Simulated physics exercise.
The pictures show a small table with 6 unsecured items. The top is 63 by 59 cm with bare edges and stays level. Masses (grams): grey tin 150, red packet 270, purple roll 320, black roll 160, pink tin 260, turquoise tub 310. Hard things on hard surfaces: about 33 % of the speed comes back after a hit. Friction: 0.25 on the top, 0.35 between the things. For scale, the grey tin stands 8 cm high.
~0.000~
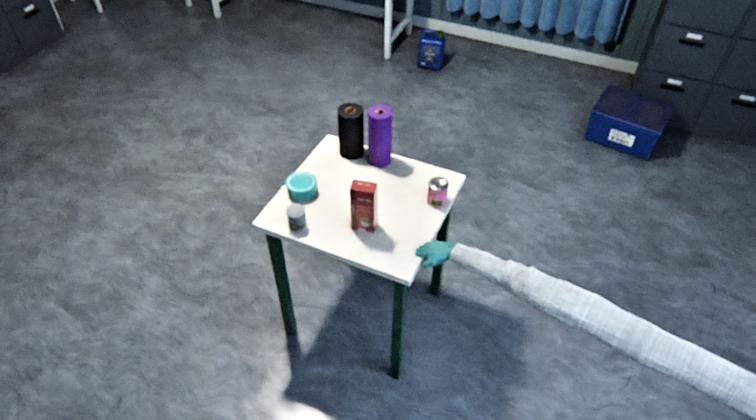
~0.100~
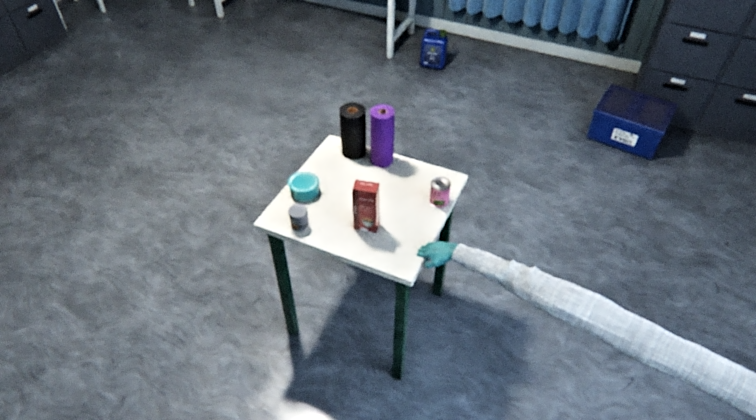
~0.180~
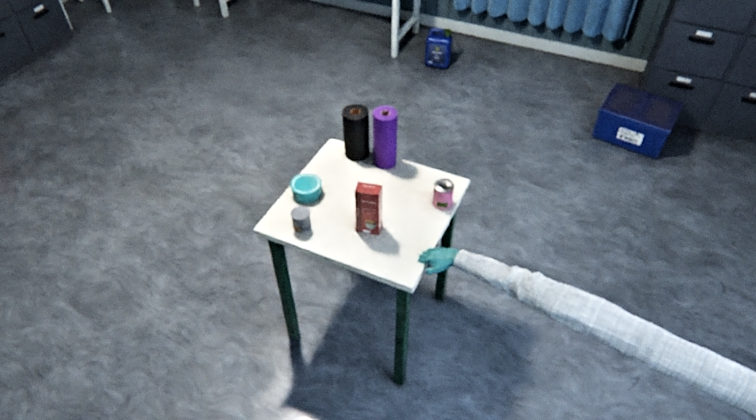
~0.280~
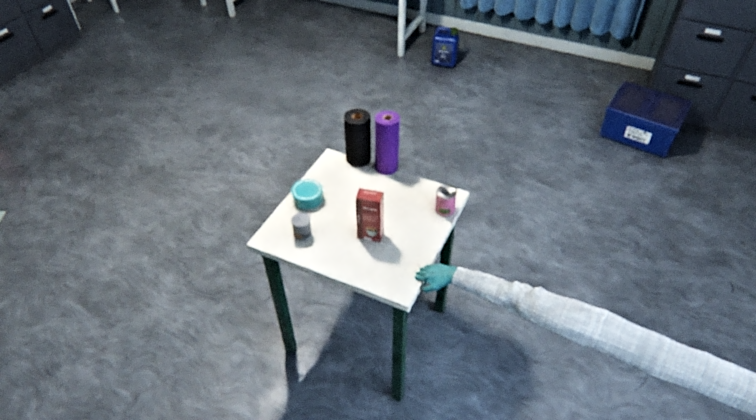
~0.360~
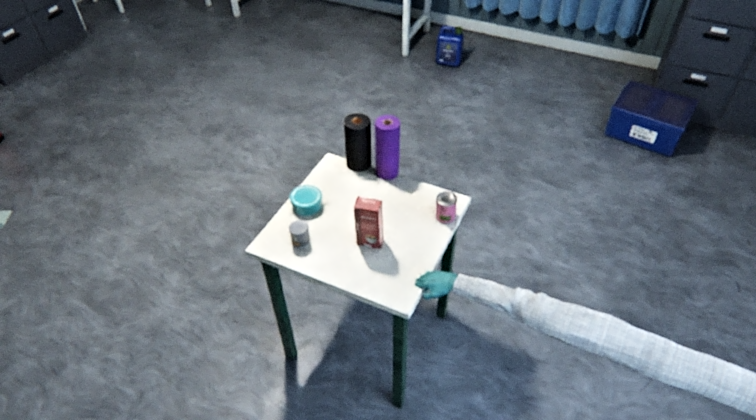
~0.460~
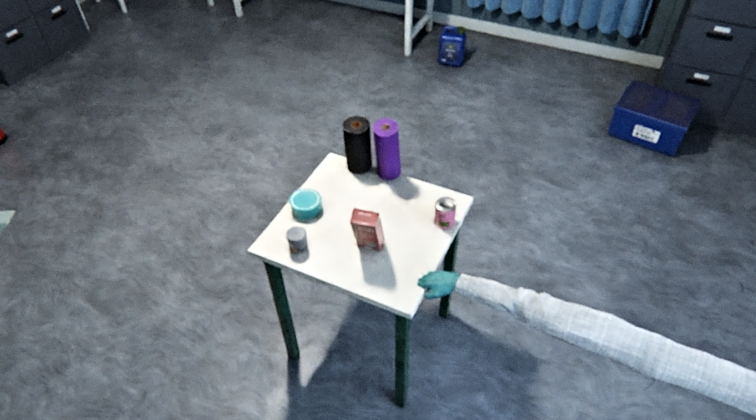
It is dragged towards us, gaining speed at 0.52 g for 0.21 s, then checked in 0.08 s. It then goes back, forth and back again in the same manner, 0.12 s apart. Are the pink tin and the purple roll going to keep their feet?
The pink tin is still upright, the purple roll falls over.
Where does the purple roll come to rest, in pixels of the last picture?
Around (431, 209).
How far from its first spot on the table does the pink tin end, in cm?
About 10 cm.
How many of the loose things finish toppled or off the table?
That comes to 4.
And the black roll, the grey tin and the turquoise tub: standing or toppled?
The black roll tips over; the grey tin falls over; the turquoise tub is still upright.
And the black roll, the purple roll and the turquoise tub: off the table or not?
The black roll ends off the table; the purple roll ends off the table; the turquoise tub ends on the table.
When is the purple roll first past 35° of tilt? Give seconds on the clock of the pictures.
Near 0.7 s.
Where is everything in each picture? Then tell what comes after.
In the first frame, pink tin (438, 193); purple roll (380, 137).
In the second frame, black roll (353, 131); turquoise tub (304, 186).
In the third frame, table 4 cm from its start; purple roll (385, 138) shifted 2 cm; grey tin (301, 220) shifted 2 cm.
In the fourth frame, table 12 cm from its start; purple roll (387, 144) shifted 6 cm; black roll (358, 138) shifted 6 cm.
In the fifth frame, table 16 cm from its start; red packet (369, 223) at 3° to upright; grey tin (300, 234) shifted 5 cm.
In the sixth frame, table 16 cm from its start; pink tin (445, 213) shifted 2 cm; purple roll (387, 150) at 7° to upright.
Around 0.86 s, grey tin and red packet now off the table; purple roll on its side near (395, 153); pink tin shifted 7 cm near (452, 201).
Around 1.26 s, table 16 cm from its start; purple roll and black roll now off the table; pink tin shifted 2 cm near (441, 221); turquoise tub shifted 6 cm.
Around 1.76 s, pink tin shifted 10 cm near (449, 207).
Finally (2.3 s), off the table and tipped over, grey tin, red packet, purple roll and black roll; not toppled but over 5 cm from the start, pink tin; turquoise tub still in place (within 5 cm). Final places as that camera would see them, pink tin near (449, 207), purple roll near (431, 209).
